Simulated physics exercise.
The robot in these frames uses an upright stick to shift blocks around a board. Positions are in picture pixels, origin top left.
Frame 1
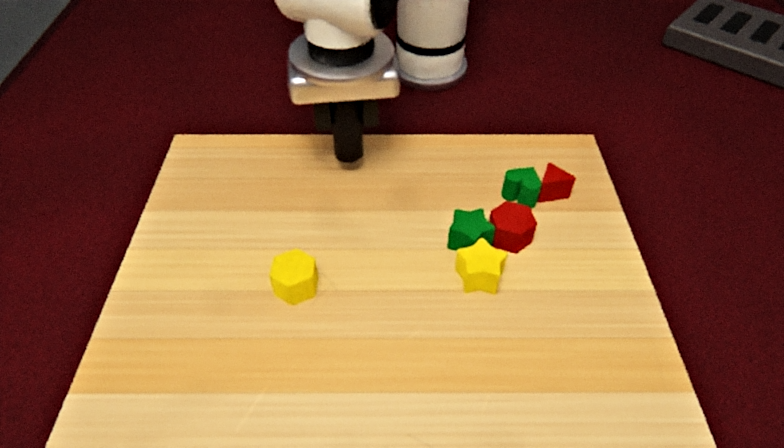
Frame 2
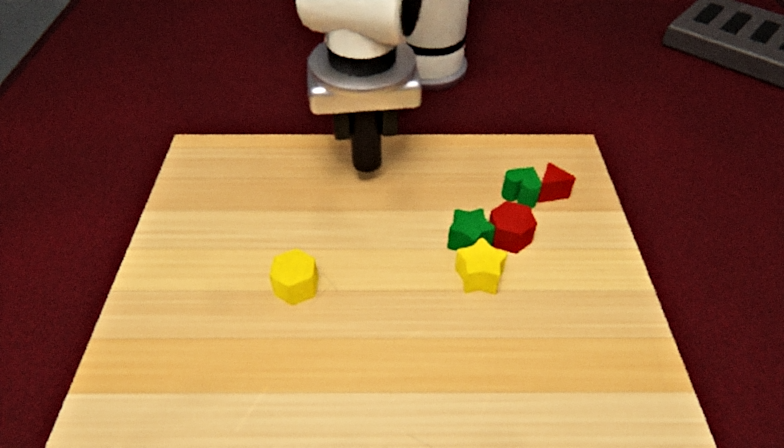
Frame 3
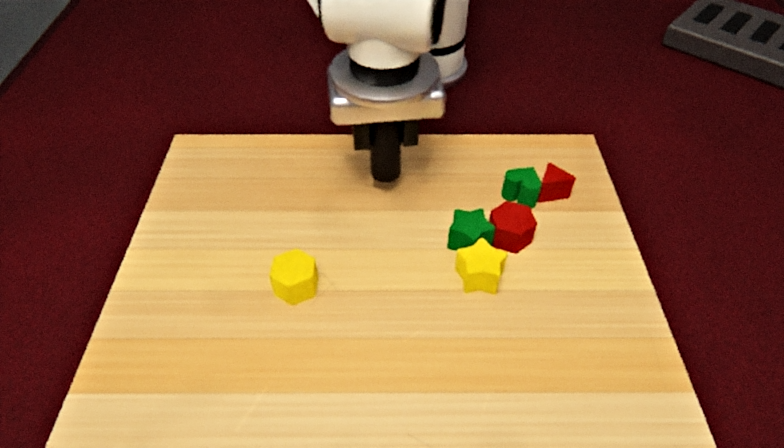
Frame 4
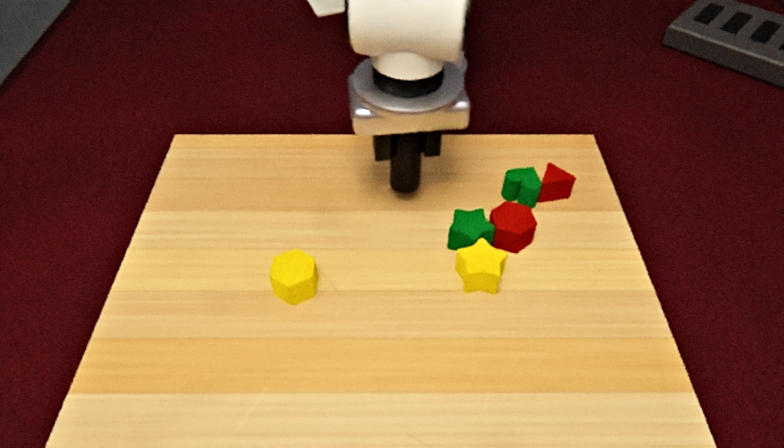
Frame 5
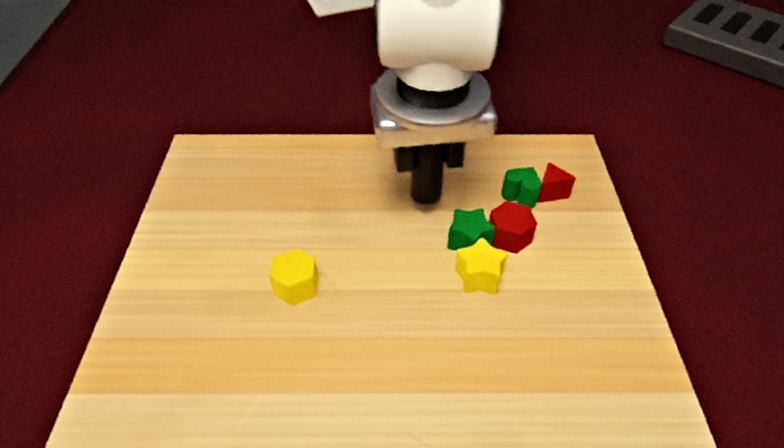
Robot arm with an upright stick sliding right and slightly nearer across a wooden board, while the coloured blocks stay still.
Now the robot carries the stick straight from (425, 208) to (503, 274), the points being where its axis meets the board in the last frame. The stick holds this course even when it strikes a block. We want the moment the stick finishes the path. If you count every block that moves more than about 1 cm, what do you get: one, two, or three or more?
That makes 3 blocks or more.
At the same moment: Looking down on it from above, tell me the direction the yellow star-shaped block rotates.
Direction: Clockwise.
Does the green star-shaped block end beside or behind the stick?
No, that is not how it ends up.
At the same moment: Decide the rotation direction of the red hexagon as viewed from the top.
Spin direction: Counter-clockwise.
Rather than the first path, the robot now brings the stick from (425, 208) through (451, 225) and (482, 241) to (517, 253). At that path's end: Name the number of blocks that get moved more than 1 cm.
I'd put the number at three or more.
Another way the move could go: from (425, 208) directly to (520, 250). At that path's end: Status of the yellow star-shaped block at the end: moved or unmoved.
That block is going to get moved.
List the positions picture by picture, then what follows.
In the first frame, tip of the stick (349, 154), middles of tops, green star-shaped block (471, 222), yellow star-shaped block (483, 257), red hexagon (514, 217).
In the second frame, stick (367, 163), nothing pushed.
In the third frame, stick (386, 173), nothing pushed.
In the fourth frame, stick (405, 183), nothing pushed.
In the fifth frame, stick (426, 194), green star-shaped block (471, 222), yellow star-shaped block (483, 257), red hexagon (514, 217).
The first path, step by step. One third of the way, stick (451, 215); green star-shaped block (482, 229); yellow star-shaped block (487, 262); red hexagon (519, 218).
Two thirds of the way, stick (478, 237); green star-shaped block (513, 248); yellow star-shaped block (503, 279), turned 70° clockwise; red hexagon (536, 221), turned 35° anticlockwise.
At the end, stick (506, 261); green star-shaped block (543, 262); yellow star-shaped block (508, 286), turned 100° clockwise; red hexagon (538, 221), turned 40° anticlockwise.
